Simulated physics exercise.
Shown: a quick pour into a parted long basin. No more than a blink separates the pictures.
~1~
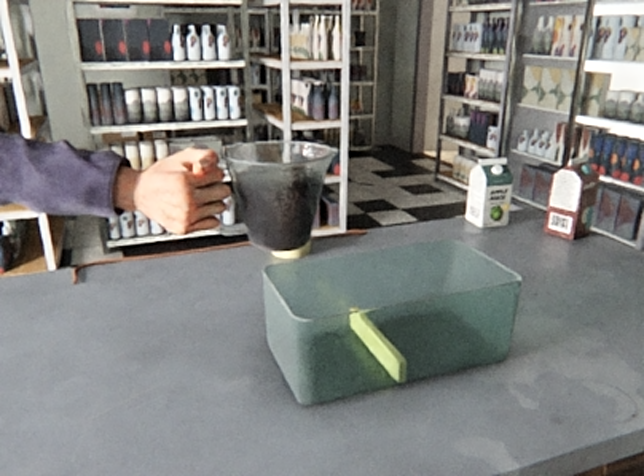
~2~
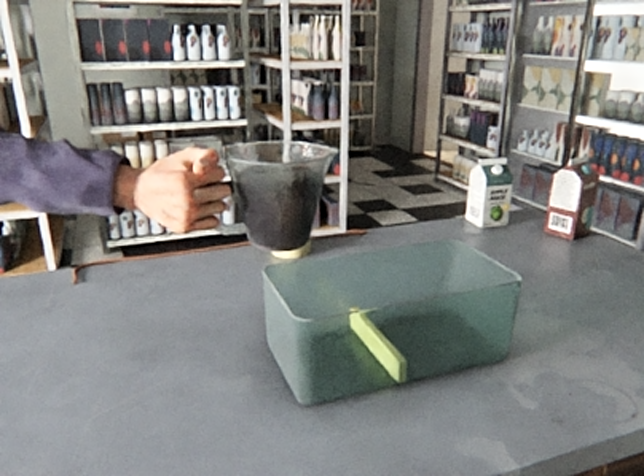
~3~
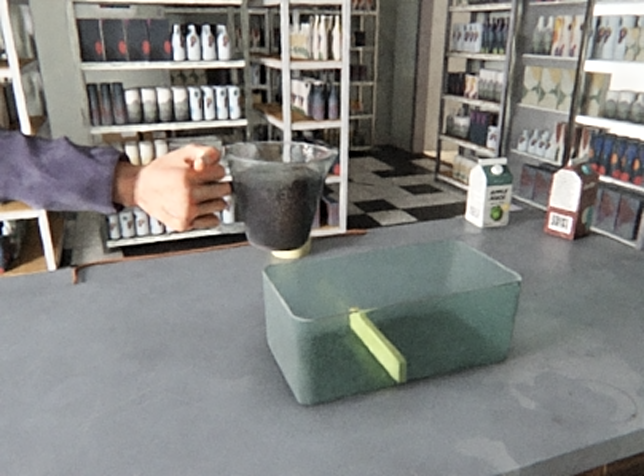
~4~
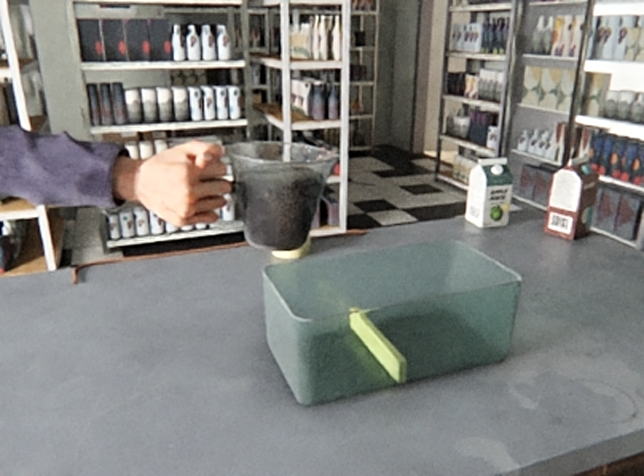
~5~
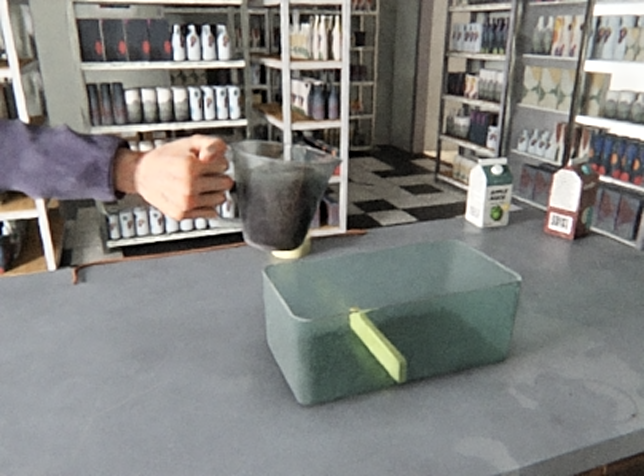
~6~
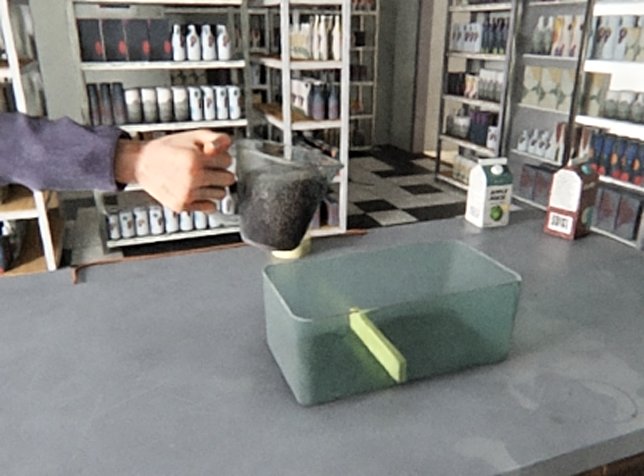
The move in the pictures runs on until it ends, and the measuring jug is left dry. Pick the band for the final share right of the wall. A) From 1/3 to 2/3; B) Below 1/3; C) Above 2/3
From 1/3 to 2/3 (A).
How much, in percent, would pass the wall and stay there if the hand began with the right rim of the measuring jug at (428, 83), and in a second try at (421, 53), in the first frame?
The first start gives some 75 %, the second some 75 %.
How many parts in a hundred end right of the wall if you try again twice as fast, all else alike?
Some 30 per cent.
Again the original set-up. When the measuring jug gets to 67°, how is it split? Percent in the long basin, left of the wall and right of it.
Left 0 per cent, right 5 per cent.
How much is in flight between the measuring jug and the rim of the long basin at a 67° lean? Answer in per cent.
I'd put it near 20 per cent.
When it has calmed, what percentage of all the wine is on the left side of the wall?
Close to 50 per cent.
A moment on, the measuring jug is tipped part way and 73 per cent is still to pour, 2 is left of the wall and 6 right of it.
Next, the measuring jug is tipped on its side and 12 per cent is still to pour, 30 is left of the wall and 46 right of it.
Then the measuring jug is tipped right over and 0 per cent is still to pour, 51 is left of the wall and 49 right of it.
Later the measuring jug is tipped right over and 0 per cent is still to pour, 50 is left of the wall and 49 right of it.
At rest 50 per cent lies left of the wall, 49 right of it and 0 outside.
